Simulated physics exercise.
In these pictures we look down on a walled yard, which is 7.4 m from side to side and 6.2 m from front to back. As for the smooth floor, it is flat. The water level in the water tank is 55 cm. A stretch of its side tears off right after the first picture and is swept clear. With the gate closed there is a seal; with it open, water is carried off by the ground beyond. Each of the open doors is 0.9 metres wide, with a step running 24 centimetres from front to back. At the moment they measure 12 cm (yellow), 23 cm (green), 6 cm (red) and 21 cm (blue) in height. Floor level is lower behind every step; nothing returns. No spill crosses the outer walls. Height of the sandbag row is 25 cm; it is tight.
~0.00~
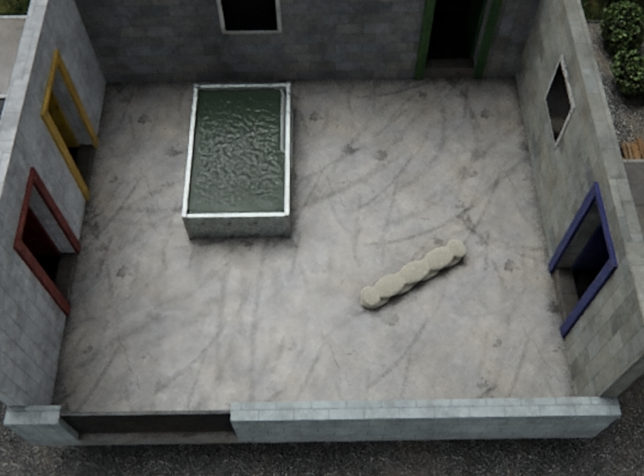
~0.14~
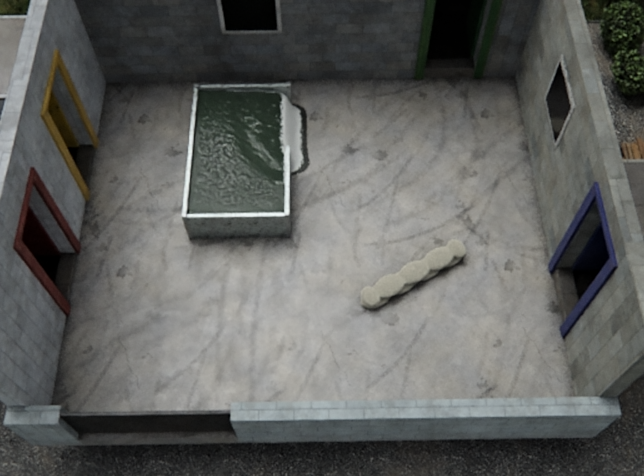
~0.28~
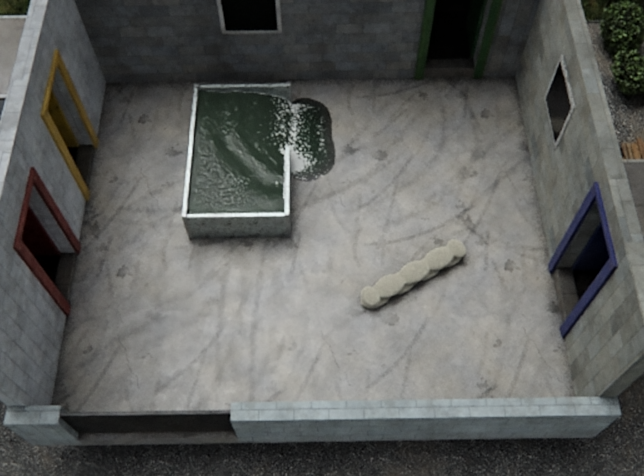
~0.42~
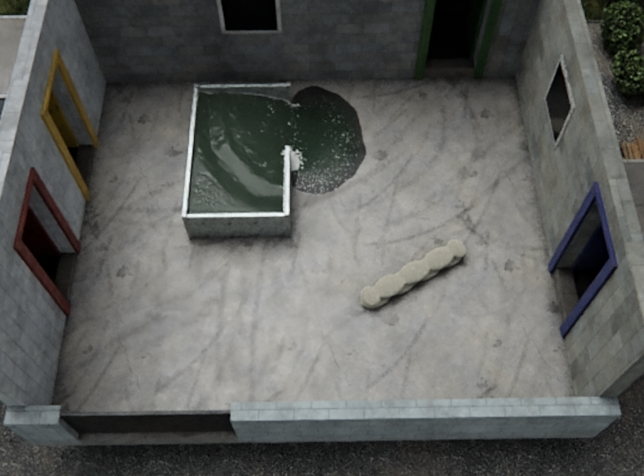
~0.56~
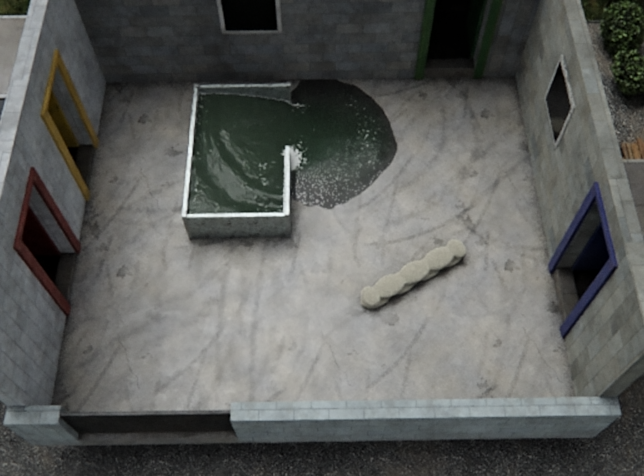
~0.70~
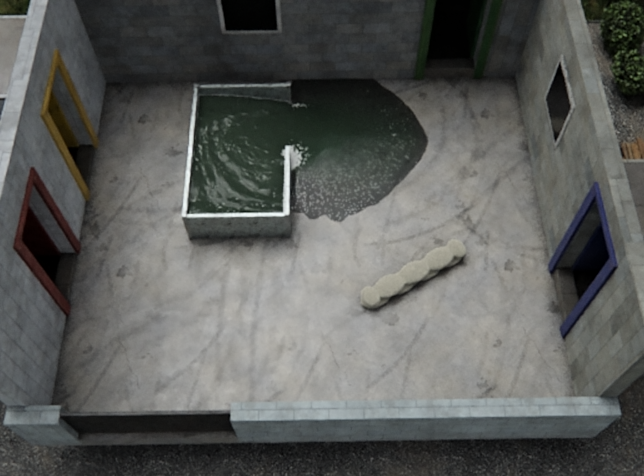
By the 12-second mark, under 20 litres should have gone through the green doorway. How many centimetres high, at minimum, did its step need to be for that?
It needed to be about 12.5 cm high.
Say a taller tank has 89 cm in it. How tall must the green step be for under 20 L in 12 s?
About 24 centimetres.
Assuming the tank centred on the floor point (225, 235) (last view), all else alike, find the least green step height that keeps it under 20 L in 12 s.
Close to 12.0 cm would do it.
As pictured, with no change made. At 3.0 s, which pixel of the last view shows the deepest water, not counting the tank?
Near (516, 79).
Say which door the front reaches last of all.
Answer: Yellow.
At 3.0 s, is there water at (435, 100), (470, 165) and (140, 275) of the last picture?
In the order asked: Soaked, soaked, untouched.
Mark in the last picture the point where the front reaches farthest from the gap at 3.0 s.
The tip of the flood lies near (565, 341).
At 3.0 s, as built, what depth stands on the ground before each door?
Door by door, in centimetres - yellow 0, green 10, red 0, blue 5.
After 1.4 s water covers 25 % of the floor, deepest (30 cm) near (296, 122); 7 cm at the green door, 0 litres in over its 23 cm step.
After 3.0 s water covers 30 % of the floor, deepest (30 cm) near (516, 79); 10 cm at the green door, 0 litres in over its 23 cm step.
After 12.0 s water covers 90 % of the floor, deepest (11 cm) near (49, 422); 5 cm at the green door, 0 litres in over its 23 cm step.
At the green door as built, the water arrived by 1.3 s and peaked near 18 cm at 4.4 s.
With a step of 11 cm, 31 litres would have come in within the 12 s; with 15 cm, 9 litres. So under 20 litres takes about 12.5 cm.
